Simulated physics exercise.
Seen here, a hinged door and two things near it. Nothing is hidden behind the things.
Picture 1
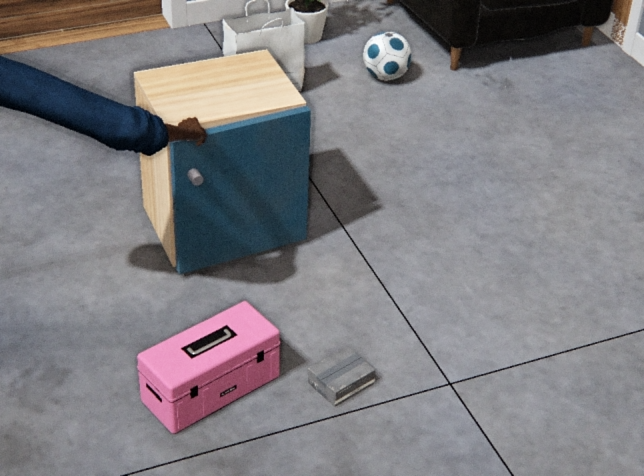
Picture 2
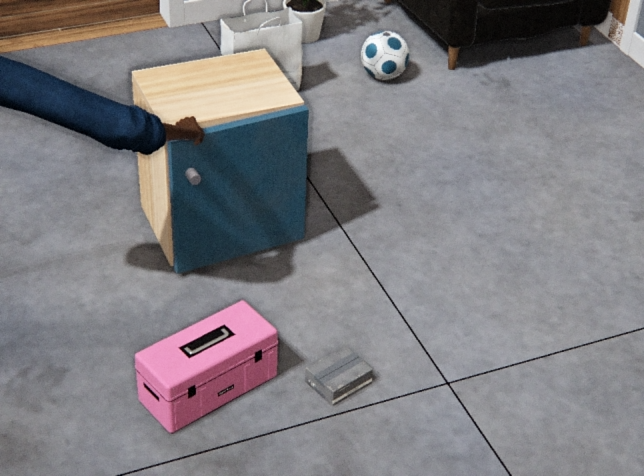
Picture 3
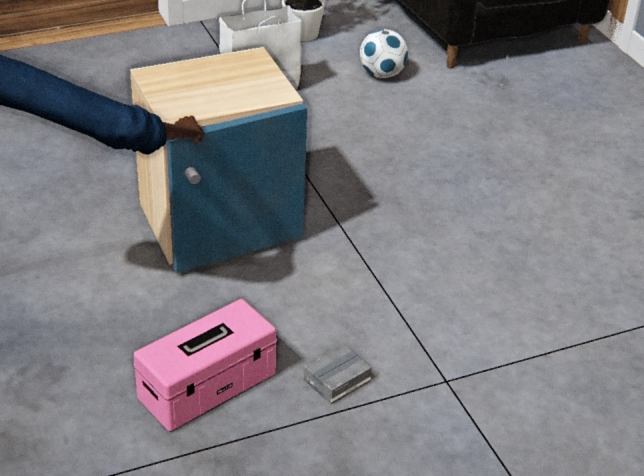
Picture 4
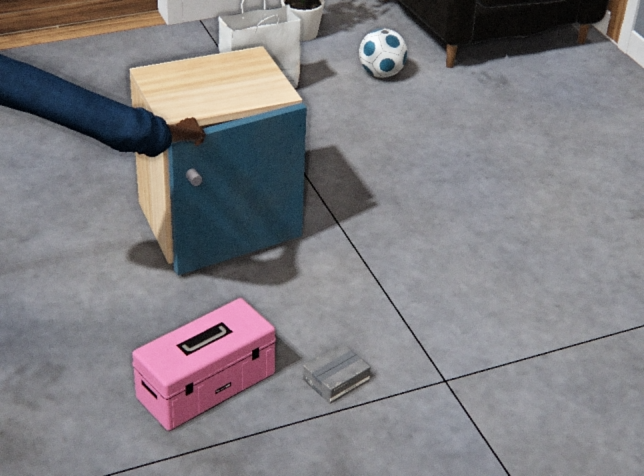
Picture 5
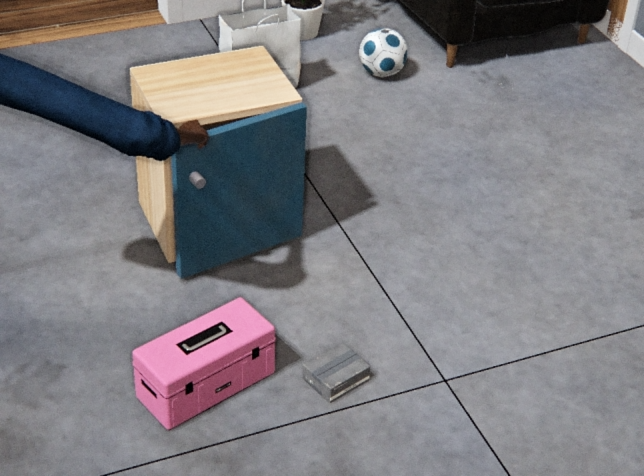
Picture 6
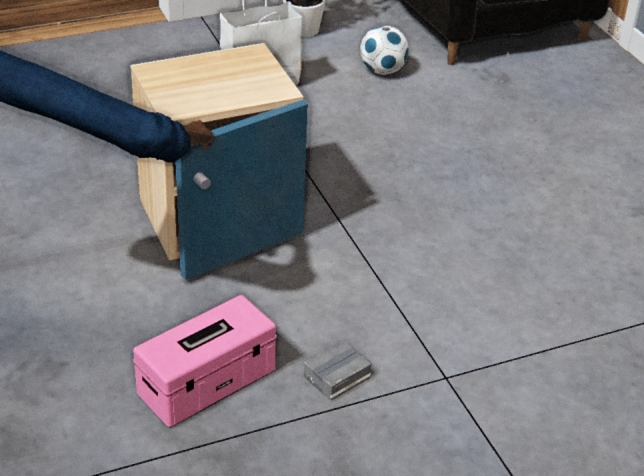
A hand in a dark blue sleeve held the edge of a small cabinet's blue door and slowly pulled it slightly open, while a pink toolbox and a grey box sat still on the floor.
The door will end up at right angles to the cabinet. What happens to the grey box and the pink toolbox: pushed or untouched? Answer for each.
The grey box remains where it is; the pink toolbox remains where it is.
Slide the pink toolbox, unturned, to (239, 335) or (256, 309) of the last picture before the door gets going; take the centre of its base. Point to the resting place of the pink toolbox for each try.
It ends around (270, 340) and (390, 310).
Then, 0.78 s later than the last frame, door 36° open; grey box at rest near (337, 370); pink toolbox at rest near (206, 359).
Then, 1.70 s later than the last frame, door 64° open; grey box at rest near (337, 370); pink toolbox at rest near (206, 359).
Then, 2.48 s later than the last frame, door 87° open; grey box at rest near (337, 370); pink toolbox at rest near (206, 359).
When it is over, the grey box escapes contact, near (337, 370); the pink toolbox escapes contact, near (206, 359).
